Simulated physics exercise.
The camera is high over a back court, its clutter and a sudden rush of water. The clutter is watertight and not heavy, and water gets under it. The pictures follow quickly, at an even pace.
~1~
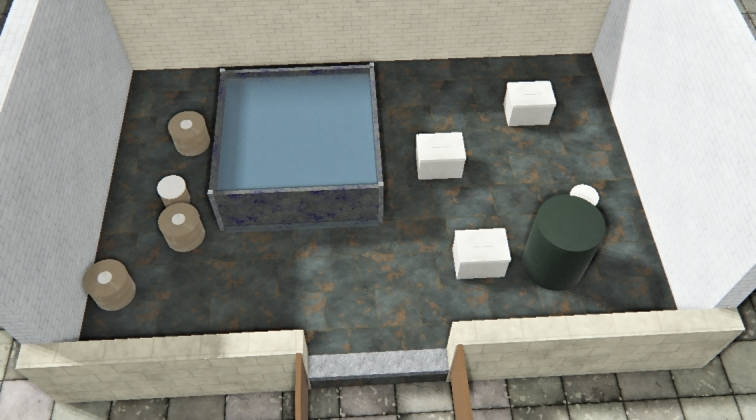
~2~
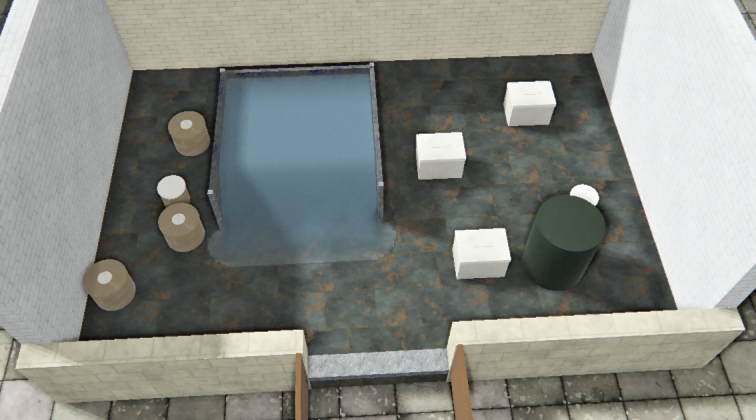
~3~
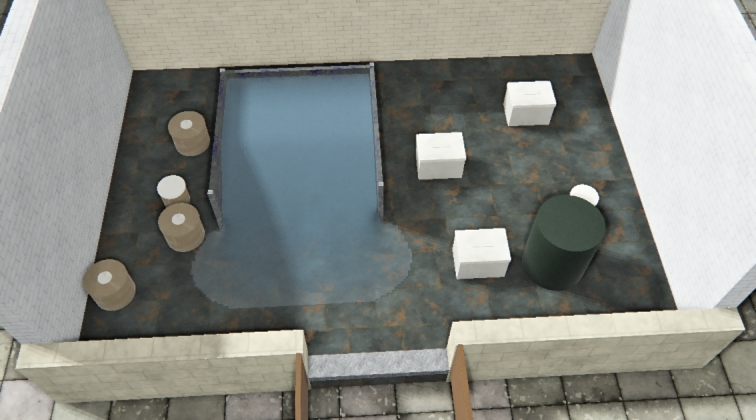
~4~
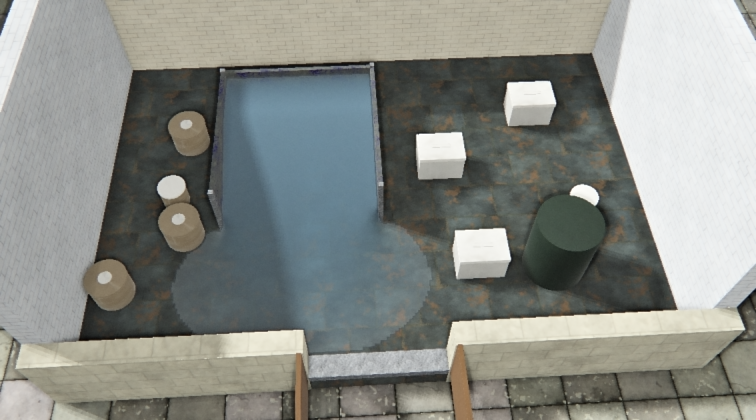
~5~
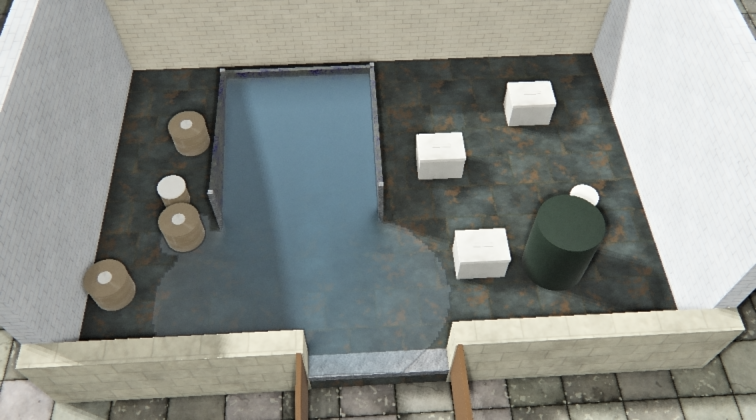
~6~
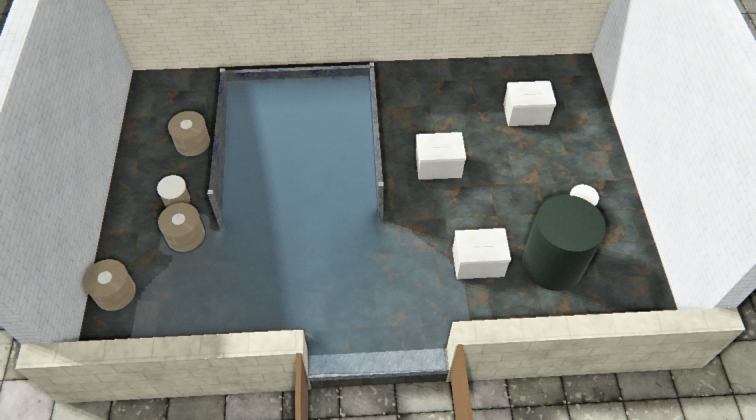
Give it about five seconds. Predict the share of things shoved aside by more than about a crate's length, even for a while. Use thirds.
It is between one and two thirds.
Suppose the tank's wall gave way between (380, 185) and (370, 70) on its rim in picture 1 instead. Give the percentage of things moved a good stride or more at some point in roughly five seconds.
Roughly 50 per cent.
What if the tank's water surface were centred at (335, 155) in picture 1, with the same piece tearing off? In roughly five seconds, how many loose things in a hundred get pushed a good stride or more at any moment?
Roughly 20 per cent.
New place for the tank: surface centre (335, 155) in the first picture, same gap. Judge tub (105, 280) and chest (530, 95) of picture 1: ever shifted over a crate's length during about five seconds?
As listed: Moved that far, never so far.
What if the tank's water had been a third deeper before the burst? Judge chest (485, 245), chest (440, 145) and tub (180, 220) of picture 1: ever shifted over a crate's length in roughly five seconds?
As listed: Not that far, less than that, moved that far.
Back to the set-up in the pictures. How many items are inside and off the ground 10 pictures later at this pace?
0 of them.
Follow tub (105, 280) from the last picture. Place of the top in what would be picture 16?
Close to (154, 242).
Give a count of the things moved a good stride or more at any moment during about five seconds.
It comes to 4.
A moment on, 0 of 8 are well off their spots; 0 afloat.
Next, 1 of 8 are well off their spots; 0 afloat.
Later, 2 of 8 are well off their spots; 2 afloat.
In the end, 4 of 8 are well off their spots, and 4 have been at some point; 3 afloat.
